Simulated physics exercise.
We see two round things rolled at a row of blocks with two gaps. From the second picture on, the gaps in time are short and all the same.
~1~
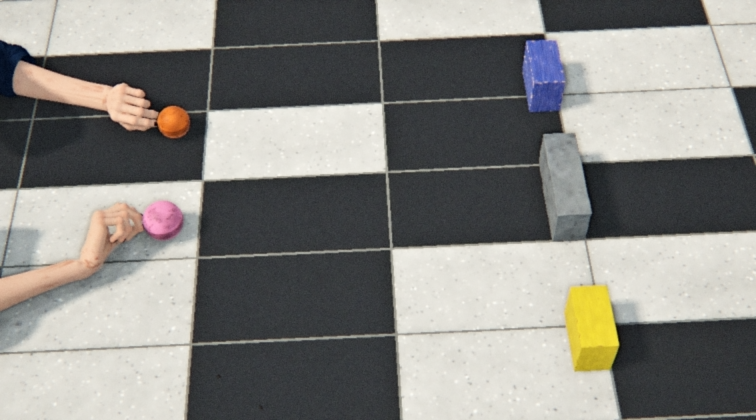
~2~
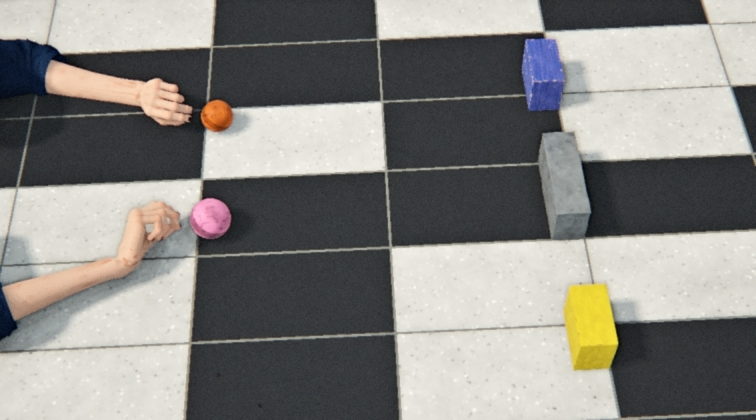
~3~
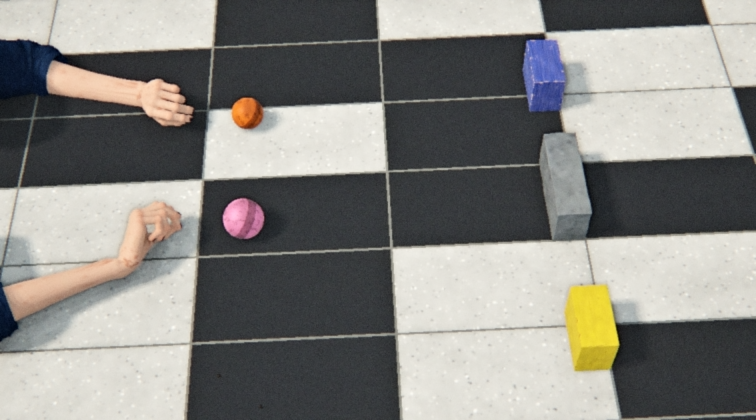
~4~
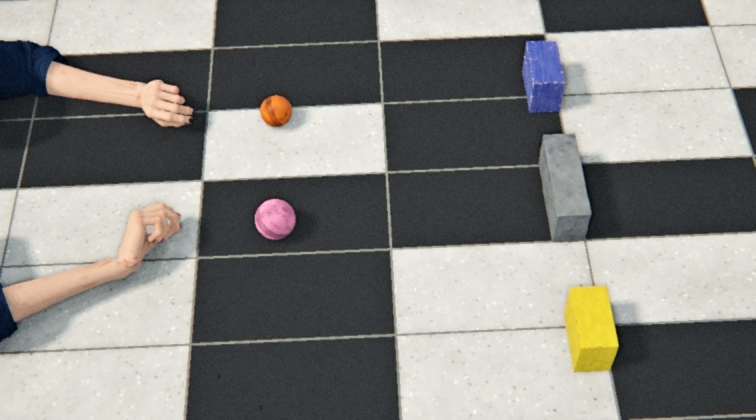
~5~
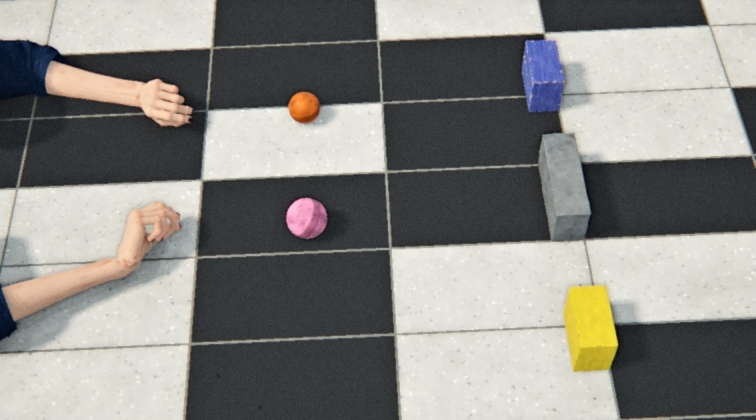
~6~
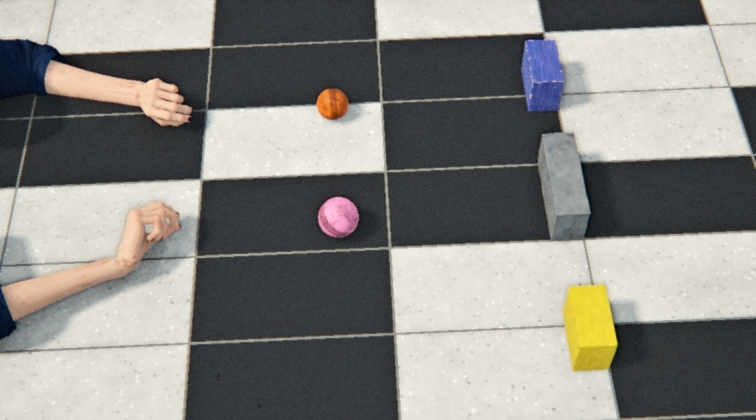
An orange ball and a larger pink ball roll side by side across a floor of black and white tiles, seen from above at an angle. A blue, a grey and a yellow block stand spaced apart in a row on the right. Two hands at the left push the balls rightward and let go, then stay still while both roll steadily on, the orange one drifting slightly upward.
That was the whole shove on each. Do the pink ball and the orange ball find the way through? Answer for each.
The pink ball hits a block and the orange ball hits a block.
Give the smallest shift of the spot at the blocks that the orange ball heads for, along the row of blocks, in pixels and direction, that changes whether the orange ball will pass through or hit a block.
About 24 pixels down.
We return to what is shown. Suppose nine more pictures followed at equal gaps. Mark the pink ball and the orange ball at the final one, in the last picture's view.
First (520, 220), then (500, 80).
Then, 0.24 s on from there, pink ball heading on near (466, 216); orange ball heading on near (446, 93).
Then, 0.78 s on from there, pink ball coming back near (507, 222); orange ball coming back near (485, 78).
In the end, the pink ball is stopped; the orange ball is stopped.
